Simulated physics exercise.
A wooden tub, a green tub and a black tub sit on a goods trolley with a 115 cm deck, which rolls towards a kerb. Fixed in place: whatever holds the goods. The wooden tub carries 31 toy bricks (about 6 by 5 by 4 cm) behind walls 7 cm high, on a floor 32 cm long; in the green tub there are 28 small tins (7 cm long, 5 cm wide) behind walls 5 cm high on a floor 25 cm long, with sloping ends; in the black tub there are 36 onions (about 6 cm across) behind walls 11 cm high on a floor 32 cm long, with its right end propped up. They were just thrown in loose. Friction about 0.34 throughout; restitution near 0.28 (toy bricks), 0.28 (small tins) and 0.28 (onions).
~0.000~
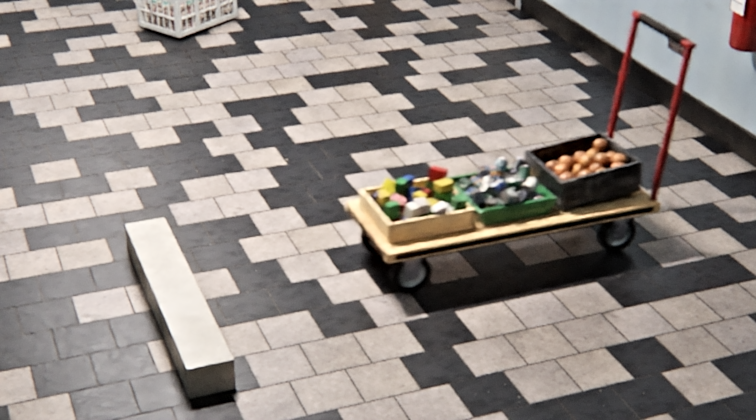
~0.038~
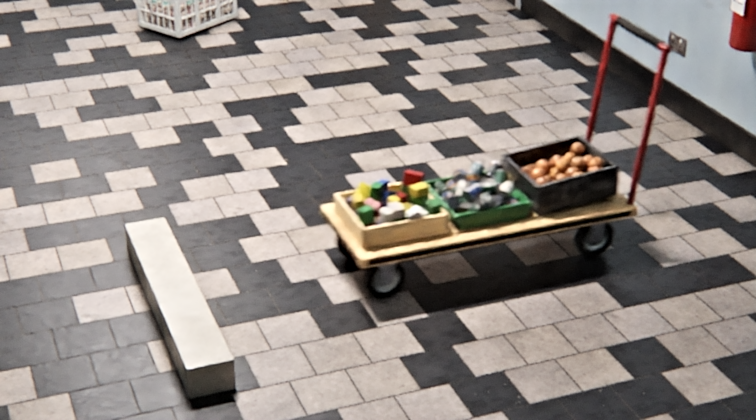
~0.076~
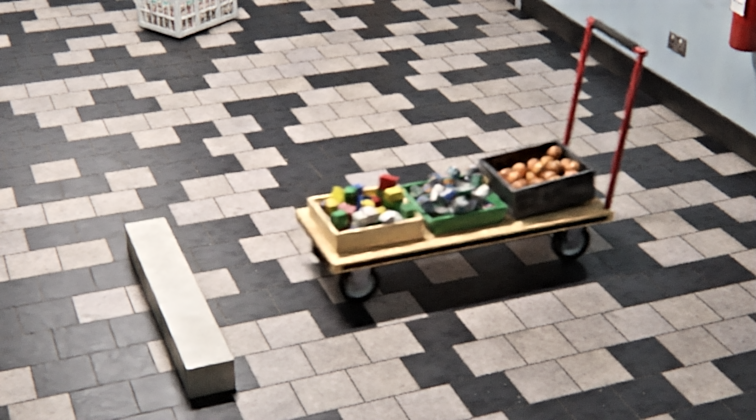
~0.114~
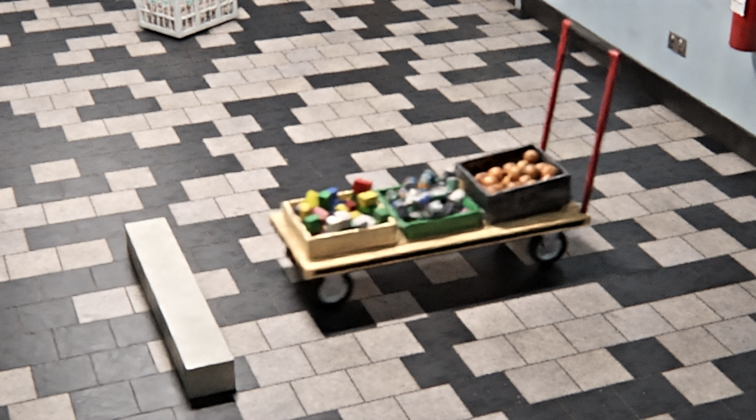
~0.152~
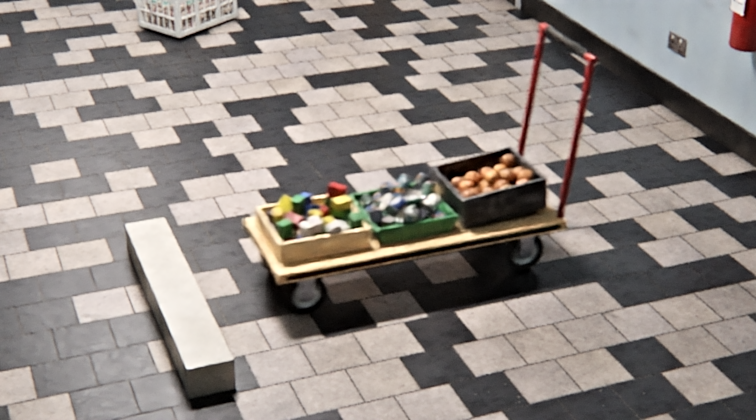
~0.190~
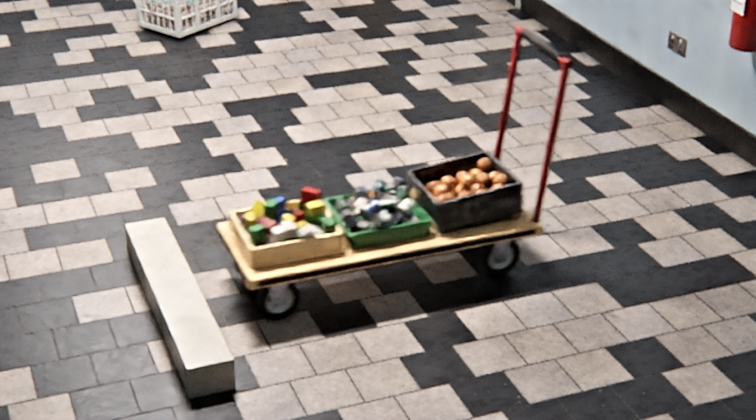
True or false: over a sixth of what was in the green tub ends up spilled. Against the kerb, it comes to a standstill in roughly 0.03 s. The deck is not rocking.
True.
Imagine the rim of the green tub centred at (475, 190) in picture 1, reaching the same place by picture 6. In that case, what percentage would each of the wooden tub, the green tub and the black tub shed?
That would give wooden tub 30 %, green tub 30 % and black tub 0 %.
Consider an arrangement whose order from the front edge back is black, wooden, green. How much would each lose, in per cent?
In that arrangement the wooden tub sheds 20 per cent of its load, the green tub 60 per cent, and the black tub 0 per cent.
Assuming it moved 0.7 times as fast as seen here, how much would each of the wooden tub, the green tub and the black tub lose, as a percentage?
In that case the wooden tub sheds 30 per cent, the green tub 30 per cent and the black tub 0 per cent.
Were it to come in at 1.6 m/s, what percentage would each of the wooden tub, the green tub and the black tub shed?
Wooden tub 20 %, green tub 20 %, black tub 0 %.
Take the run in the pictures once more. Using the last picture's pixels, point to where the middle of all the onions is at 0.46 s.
Near (404, 202) in pixels.
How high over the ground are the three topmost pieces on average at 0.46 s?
Height, averaged: Around 54 cm.
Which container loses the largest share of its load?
That's the green tub.
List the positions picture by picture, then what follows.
In the first frame (we follow the rim corner now nearest the camera), green tub at (482, 211); black tub at (564, 181); 70 cm still to roll; nothing out yet.
Green tub at (457, 215); black tub at (540, 186); 60 cm still to roll, in the second frame.
Green tub at (431, 220); black tub at (515, 190); 49 cm still to roll, in the third frame.
Green tub at (405, 224); black tub at (490, 195); 39 cm still to roll, in the fourth frame.
Green tub at (379, 229); black tub at (465, 199); 29 cm still to roll, in the fifth frame.
Green tub at (352, 234); black tub at (440, 204); 18 cm still to roll; nothing out yet, in the sixth frame.
After 0.24 s, impact.
After 0.34 s, 4 of 31 out of the wooden tub, 4 of 28 out of the green tub and 0 of 36 out of the black tub.
After 0.46 s, 9 of 31 out of the wooden tub, 12 of 28 out of the green tub and 2 of 36 out of the black tub.
After 0.69 s, 10 of 31 out of the wooden tub, 13 of 28 out of the green tub and 3 of 36 out of the black tub.
When it is over (at 1.20 s), 10 of 31 out of the wooden tub, 13 of 28 out of the green tub and 3 of 36 out of the black tub. Asked share, 13 of 28, 46 per cent.
